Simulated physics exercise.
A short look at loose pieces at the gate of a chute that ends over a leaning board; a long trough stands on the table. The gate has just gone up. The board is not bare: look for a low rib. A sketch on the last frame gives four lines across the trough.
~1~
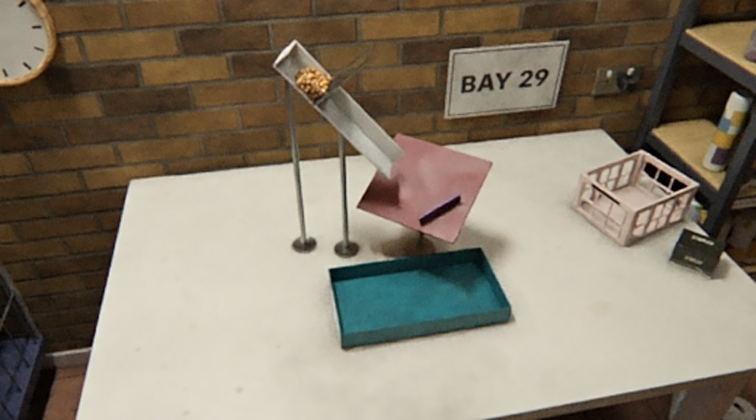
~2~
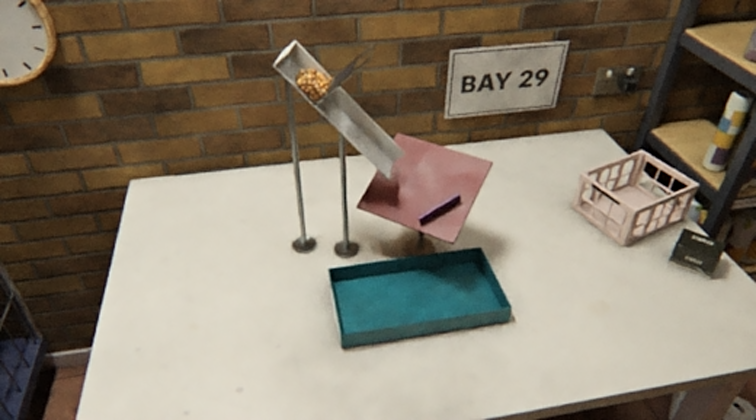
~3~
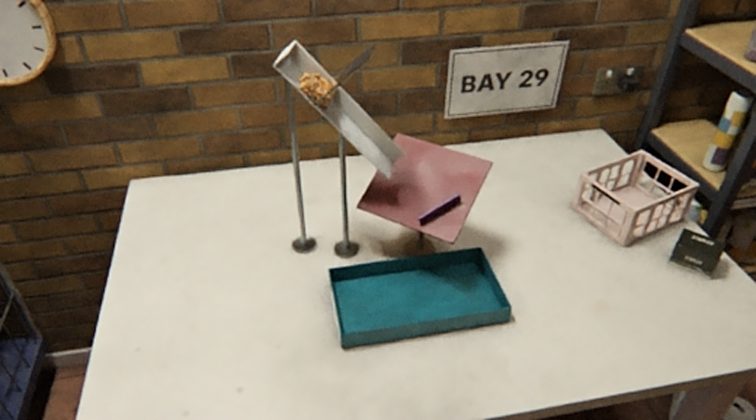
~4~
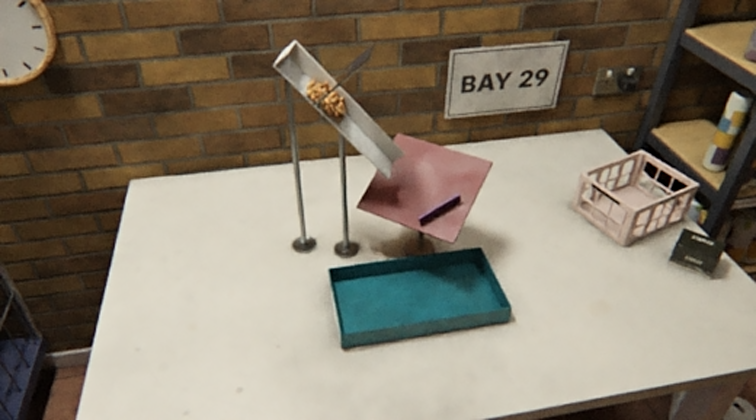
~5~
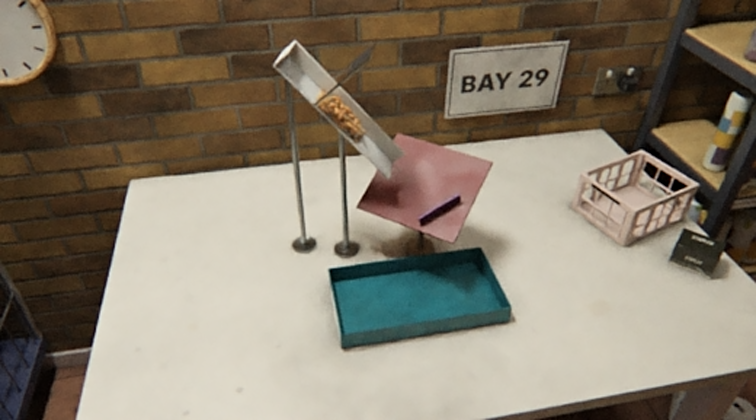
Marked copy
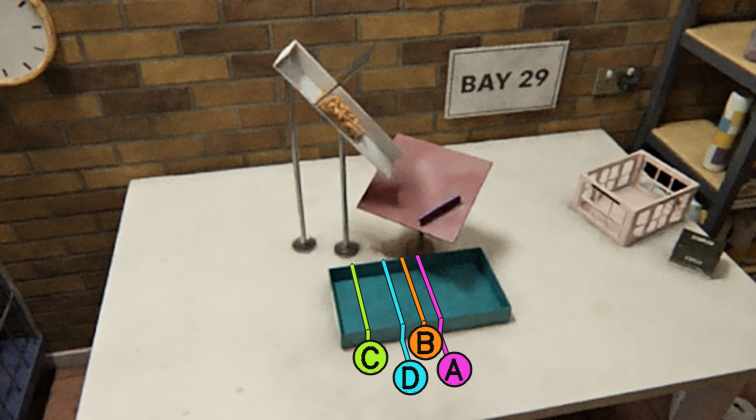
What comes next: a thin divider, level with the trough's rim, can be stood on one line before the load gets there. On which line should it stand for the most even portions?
Best: D.
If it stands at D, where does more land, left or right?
Left.
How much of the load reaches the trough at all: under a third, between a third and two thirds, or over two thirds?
Over two thirds.
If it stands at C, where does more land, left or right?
The right side.
On the marked copy, line A crosses the front rim at (440, 319); line B crosses the front rim at (423, 321); line C crosses the front rim at (367, 330); line D crosses the front rim at (402, 325).
Choosing A, of what is caught, nearly all on the left of the divider, a stray few on the right.
Choosing B, of what is caught, nearly all on the left of the divider, a small part on the right.
Choosing C, of what is caught, a stray few on the left of the divider, nearly all on the right.
Choosing D, of what is caught, about two thirds on the left of the divider, about a third on the right.
